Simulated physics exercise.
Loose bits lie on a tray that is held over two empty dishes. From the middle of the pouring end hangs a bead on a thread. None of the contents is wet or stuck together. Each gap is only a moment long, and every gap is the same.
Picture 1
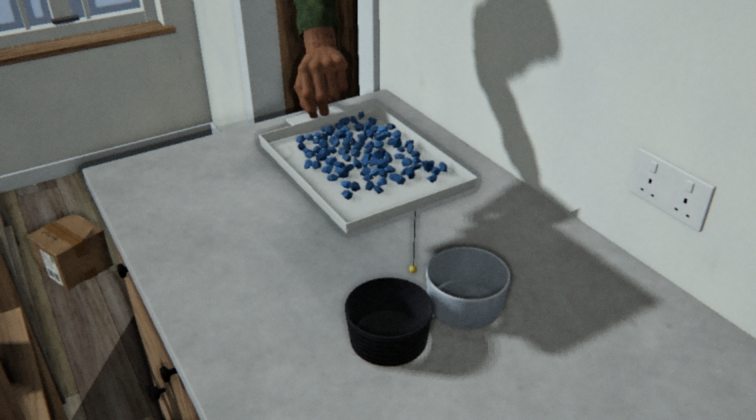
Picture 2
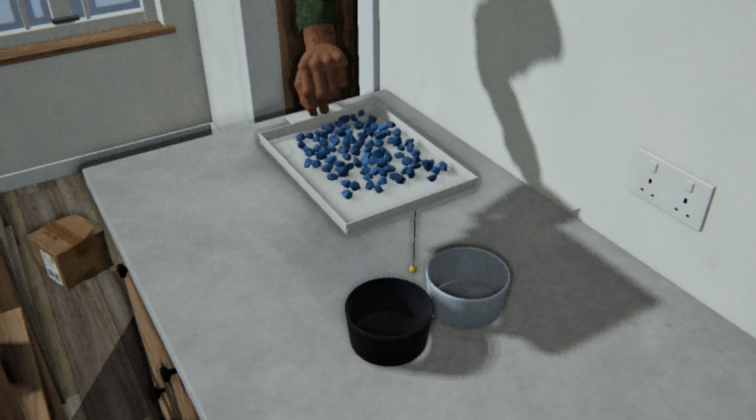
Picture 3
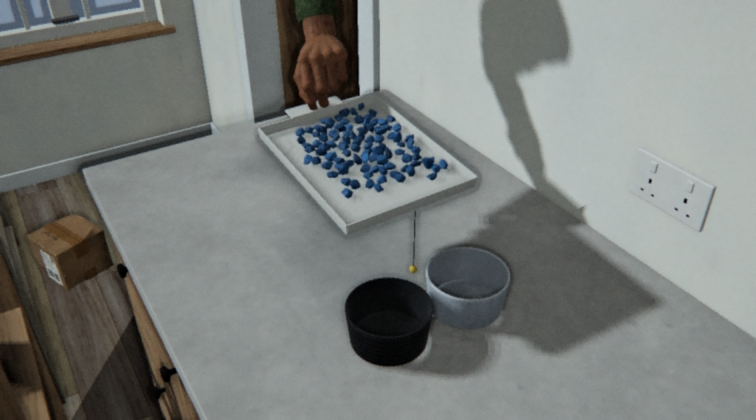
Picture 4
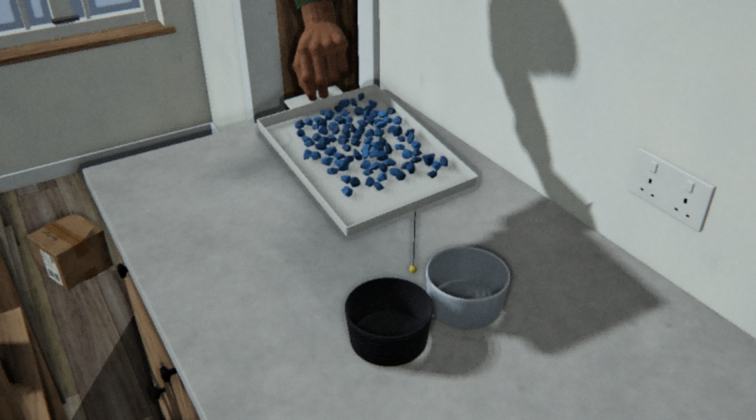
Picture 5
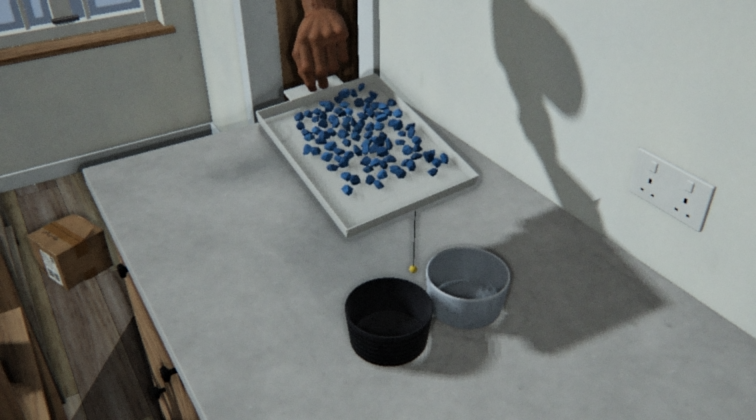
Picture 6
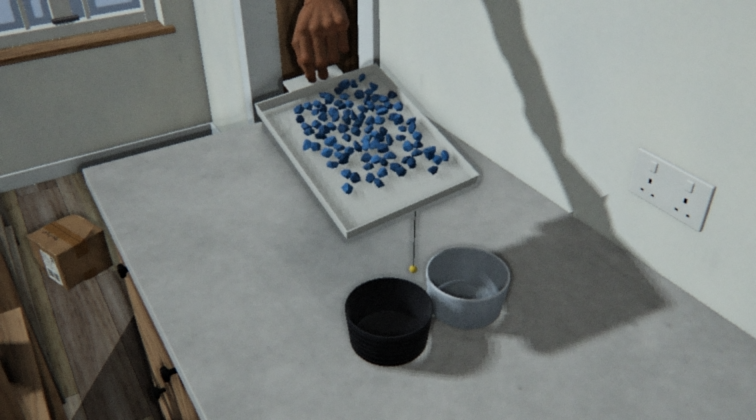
A hand in a green sleeve grips the far edge of a white tray above a grey countertop, seen from above at an angle. Blue stones lie scattered across the tray, a small gold bead hangs beneath its near edge, and a black dish sits left of a grey one. The hand slowly raises the tray's far end, tilting it slightly toward its near left corner, while the camera stays still.
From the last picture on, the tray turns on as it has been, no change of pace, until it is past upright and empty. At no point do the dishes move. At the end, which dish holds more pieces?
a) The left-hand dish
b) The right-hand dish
(a) The left-hand dish.
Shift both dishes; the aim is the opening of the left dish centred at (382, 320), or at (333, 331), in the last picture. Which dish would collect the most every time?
Case one: The dish at left. Case two: The dish at right.
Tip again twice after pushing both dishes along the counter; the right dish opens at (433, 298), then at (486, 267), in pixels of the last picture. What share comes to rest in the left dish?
Roughly 30 % and 60 %.
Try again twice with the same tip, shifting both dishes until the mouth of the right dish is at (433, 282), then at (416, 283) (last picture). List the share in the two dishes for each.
Well, you'd get about 80 per cent and then about 70 per cent.
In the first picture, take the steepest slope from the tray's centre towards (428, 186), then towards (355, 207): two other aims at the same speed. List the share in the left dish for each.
Shares: About 0 in a hundred, then about 60 in a hundred.
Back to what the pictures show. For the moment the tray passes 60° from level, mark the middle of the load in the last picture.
Check around (381, 203) in the last picture.
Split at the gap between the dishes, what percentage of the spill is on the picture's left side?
About 70 percent of the spill.
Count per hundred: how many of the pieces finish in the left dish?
It works out to roughly 80 percent of the load.
Soon after the last picture, tray tipped steeply; nearly all on the tray; a stray few in the left dish; a small part in the air.
A little later, tray tipped right over; about a quarter on the tray; about half in the left dish; a stray few in the right dish; a small part outside both; a small part in the air.
Later still, tray tipped past a quarter turn; most in the left dish; a small part in the right dish; about a quarter outside both.
At rest, tray tipped past a quarter turn; most in the left dish; a small part in the right dish; about a quarter outside both.
